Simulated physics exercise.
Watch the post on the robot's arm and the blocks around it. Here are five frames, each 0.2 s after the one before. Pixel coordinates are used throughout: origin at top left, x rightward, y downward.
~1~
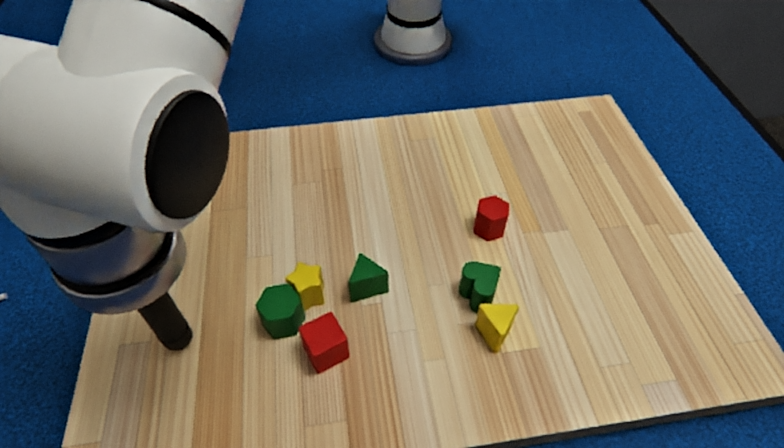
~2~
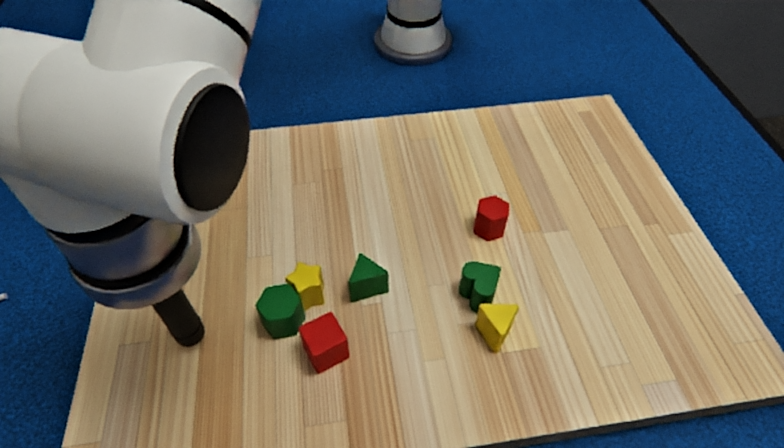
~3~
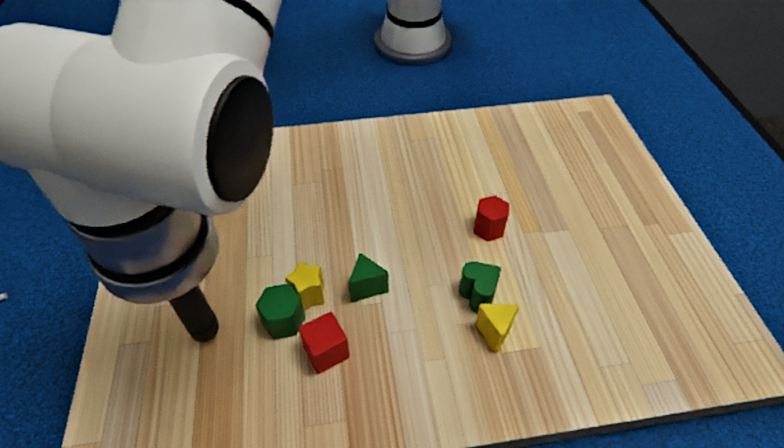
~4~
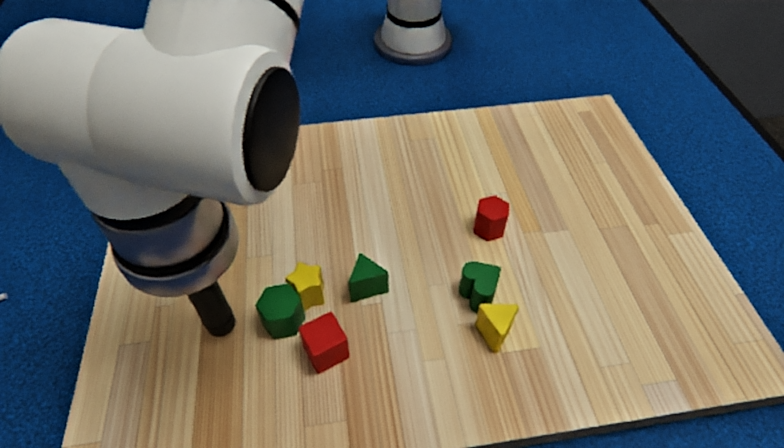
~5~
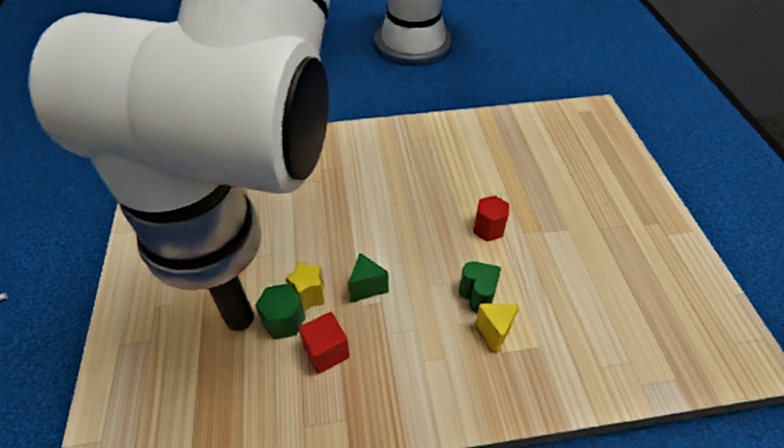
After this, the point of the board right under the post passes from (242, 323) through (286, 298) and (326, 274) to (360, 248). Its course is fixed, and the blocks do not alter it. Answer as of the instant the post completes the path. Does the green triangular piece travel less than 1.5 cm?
Yes.
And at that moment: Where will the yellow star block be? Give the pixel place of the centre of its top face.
About (342, 268).
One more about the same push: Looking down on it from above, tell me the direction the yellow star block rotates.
My answer: Clockwise.
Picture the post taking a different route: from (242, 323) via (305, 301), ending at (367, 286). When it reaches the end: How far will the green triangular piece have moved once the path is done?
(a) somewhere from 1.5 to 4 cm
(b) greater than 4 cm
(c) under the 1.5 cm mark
My pick is a.
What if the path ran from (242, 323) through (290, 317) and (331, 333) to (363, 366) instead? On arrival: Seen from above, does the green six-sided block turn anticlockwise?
Yes.
On the path given first. One third of the way, post (285, 294); green six-sided block (296, 304), turned 25° clockwise; yellow star block (311, 274), turned 30° anticlockwise.
Two thirds of the way, post (326, 269); green six-sided block (296, 304), turned 25° clockwise; yellow star block (341, 269), turned 15° clockwise; green triangular piece (369, 270).
At the end, post (360, 243); green six-sided block (296, 304), turned 25° clockwise; yellow star block (342, 268), turned 25° clockwise; red square block in place; green triangular piece (372, 271).
